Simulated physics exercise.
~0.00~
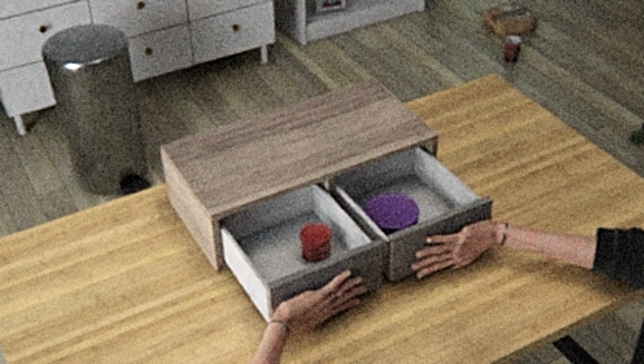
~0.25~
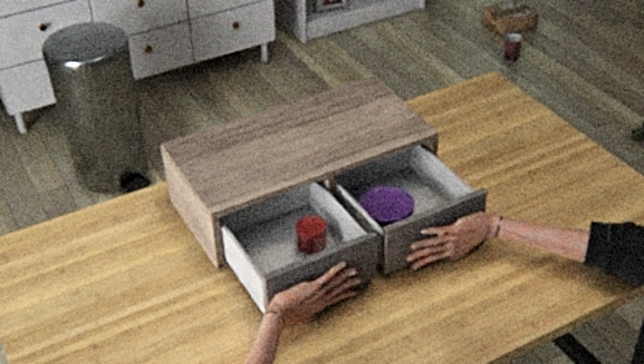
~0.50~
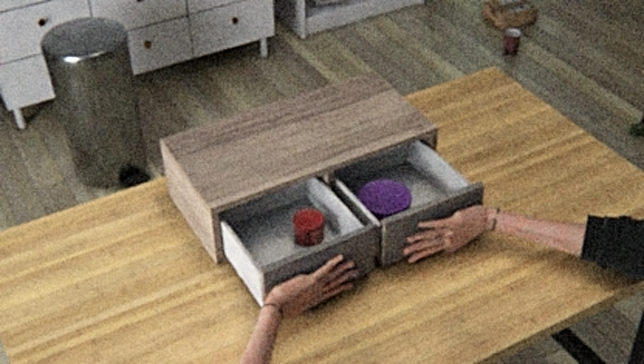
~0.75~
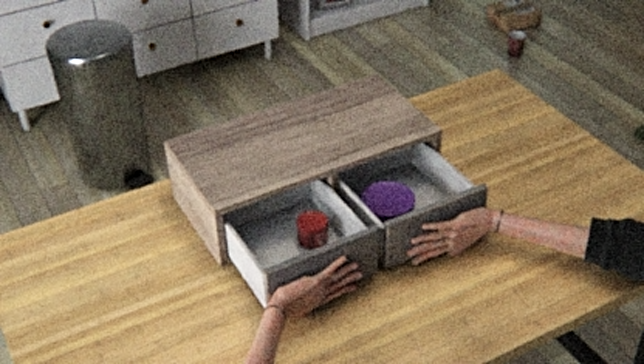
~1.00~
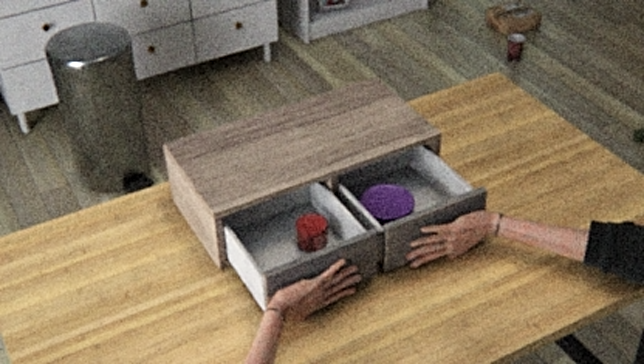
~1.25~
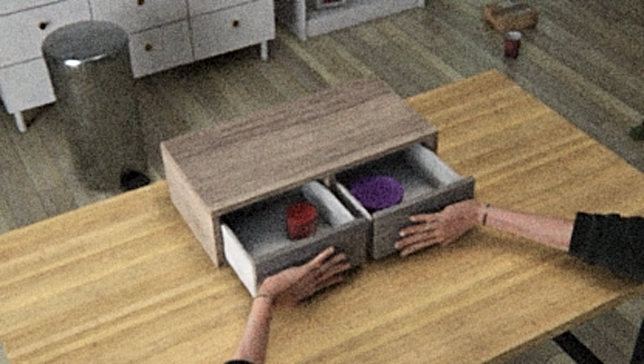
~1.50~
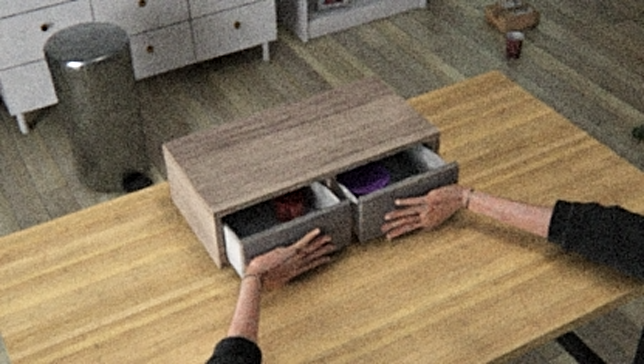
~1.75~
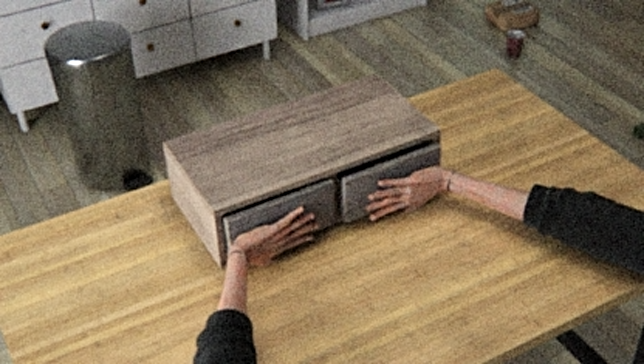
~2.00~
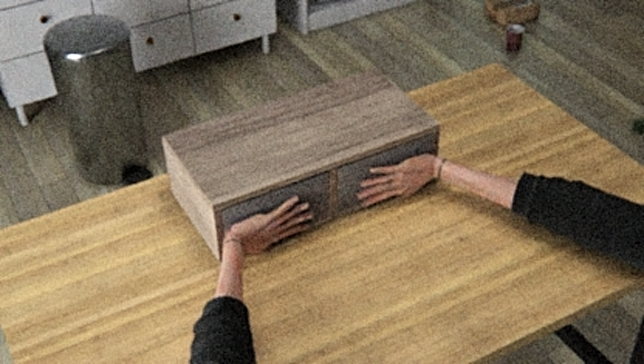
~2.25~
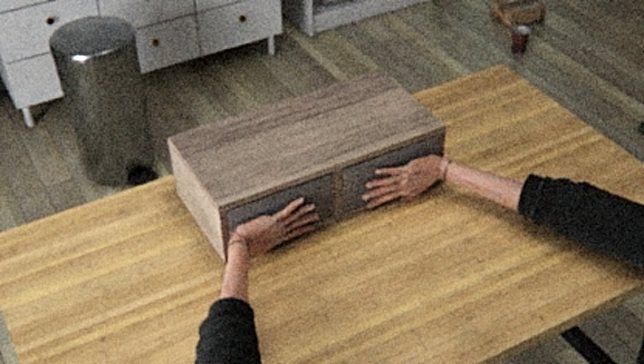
Two hands pushing in both open drawers of a small wooden chest, a red tin and purple tub inside, until they shut flush.
